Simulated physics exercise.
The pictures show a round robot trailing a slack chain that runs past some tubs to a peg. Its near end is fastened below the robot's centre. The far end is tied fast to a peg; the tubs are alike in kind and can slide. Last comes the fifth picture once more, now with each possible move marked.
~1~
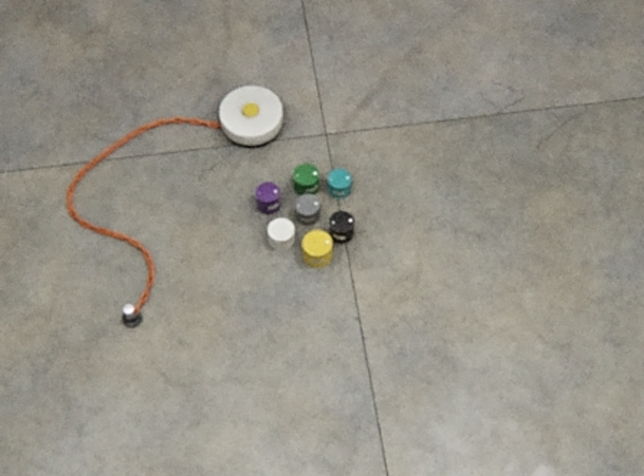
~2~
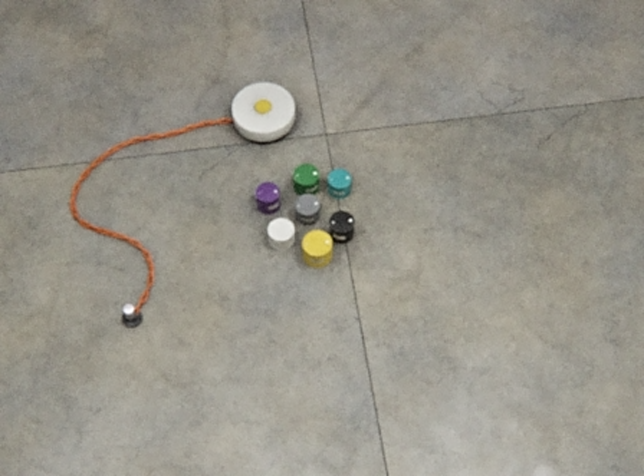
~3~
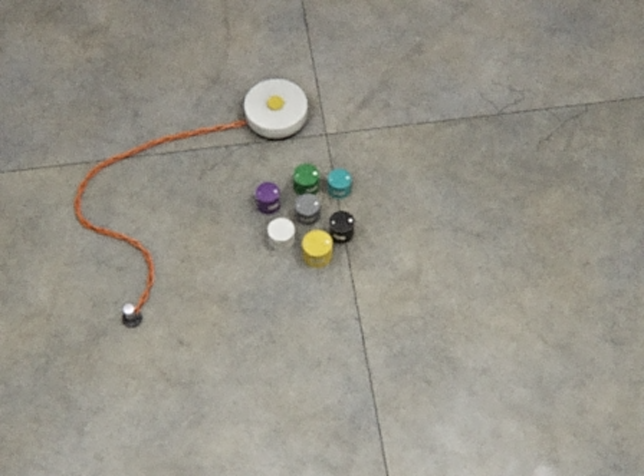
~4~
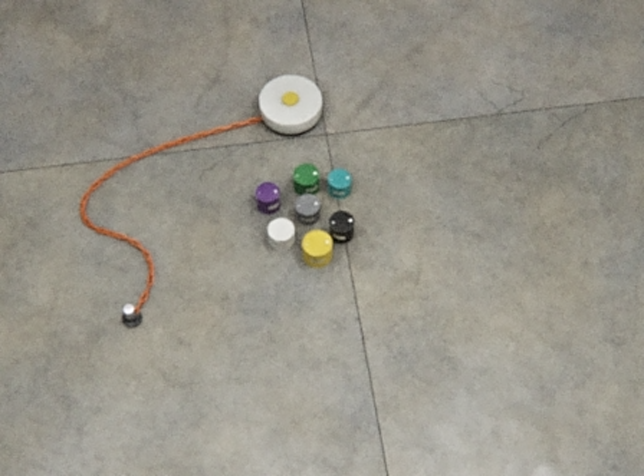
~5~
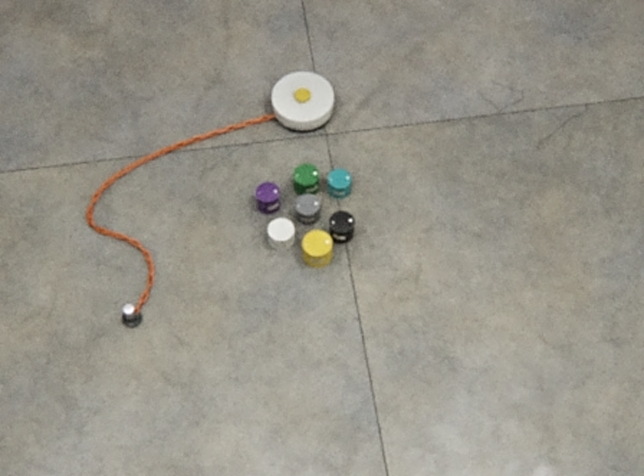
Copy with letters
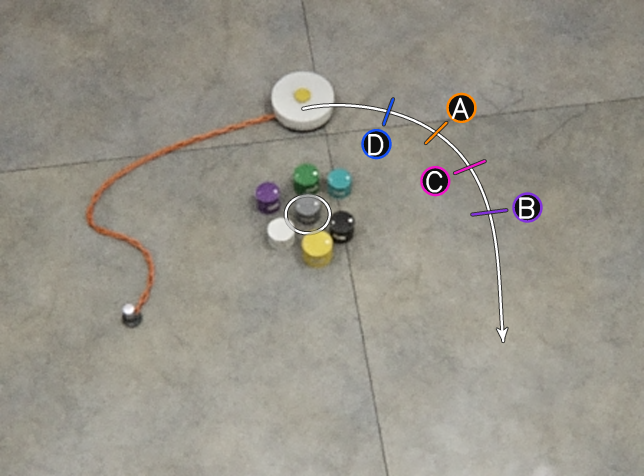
In the video, a round white robot with a yellow centre, tied by an orange cord to a small peg, slides slowly rightward and slightly up the grey floor, drawing the cord along above seven coloured tubs that stay still.
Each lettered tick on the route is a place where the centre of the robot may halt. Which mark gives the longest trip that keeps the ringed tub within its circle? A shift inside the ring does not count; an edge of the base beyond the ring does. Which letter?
Stop at B.
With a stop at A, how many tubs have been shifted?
The count is none.
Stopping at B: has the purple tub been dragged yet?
Yes.
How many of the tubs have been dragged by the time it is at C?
By then, none.
On the marked copy, A at (436, 133); B at (490, 212); C at (470, 167); D at (388, 112); the ring at (308, 214); the route from (303, 109) via (471, 169) to (503, 341).
Taking B. A third of the way, robot (389, 105); grey tub (308, 210).
Two thirds of the way, robot (460, 146); grey tub (308, 210).
When it is over, robot (491, 206); grey tub (308, 210); purple tub (276, 207); green tub (310, 188); turquoise tub (339, 187); the grey tub is still in its ring.
As for the rest, A is safe but short; C is safe but short; D is safe but short.
